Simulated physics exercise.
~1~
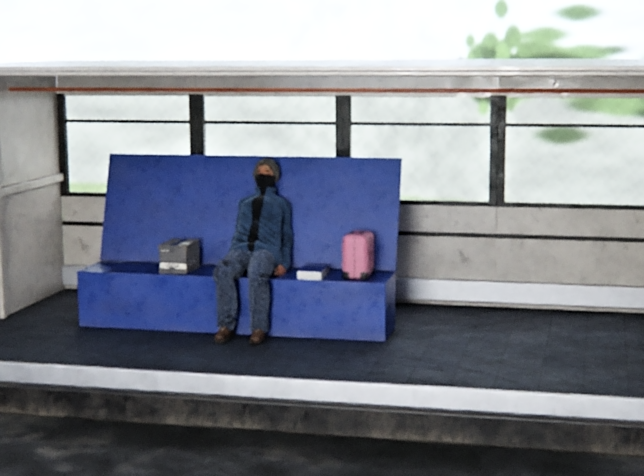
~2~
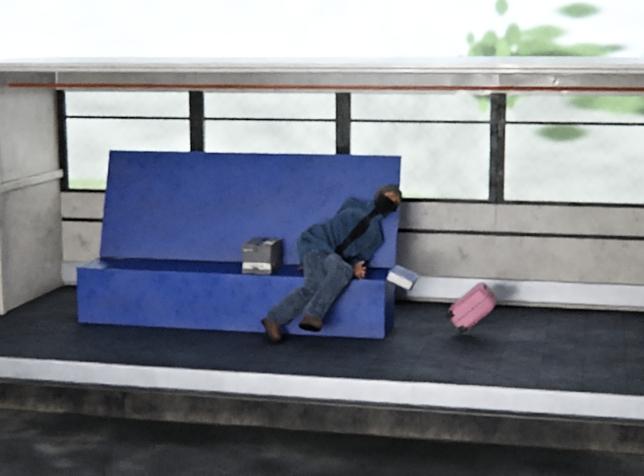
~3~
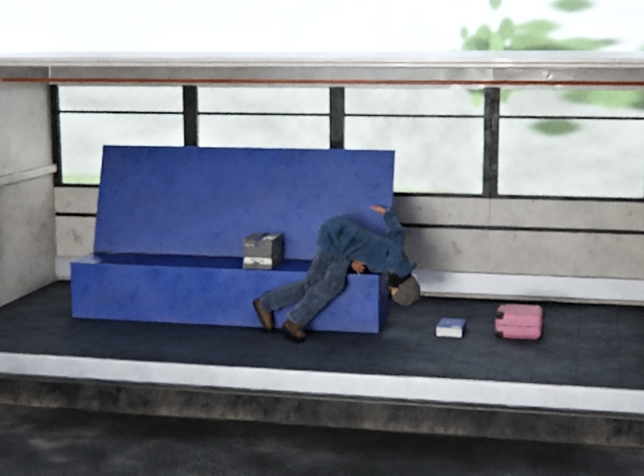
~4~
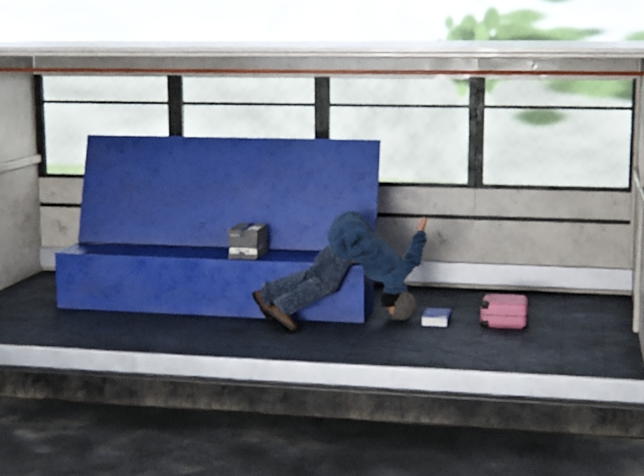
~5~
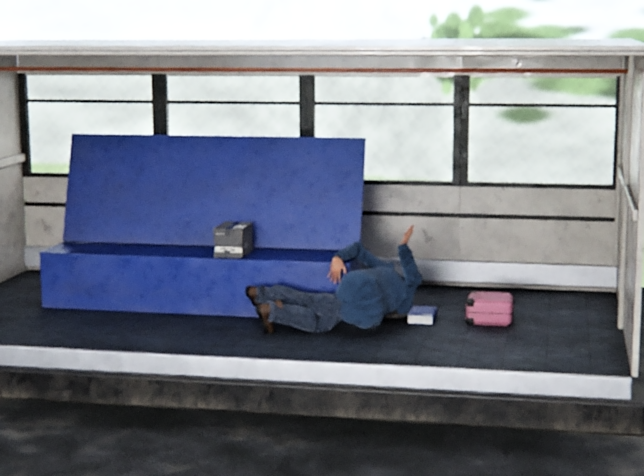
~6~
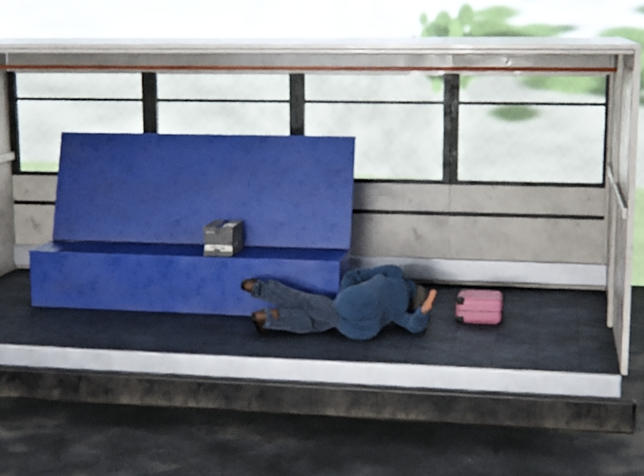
Commuter on a blue bench toppling right onto the floor as folder and pink case fall off, grey box staying on the seat.
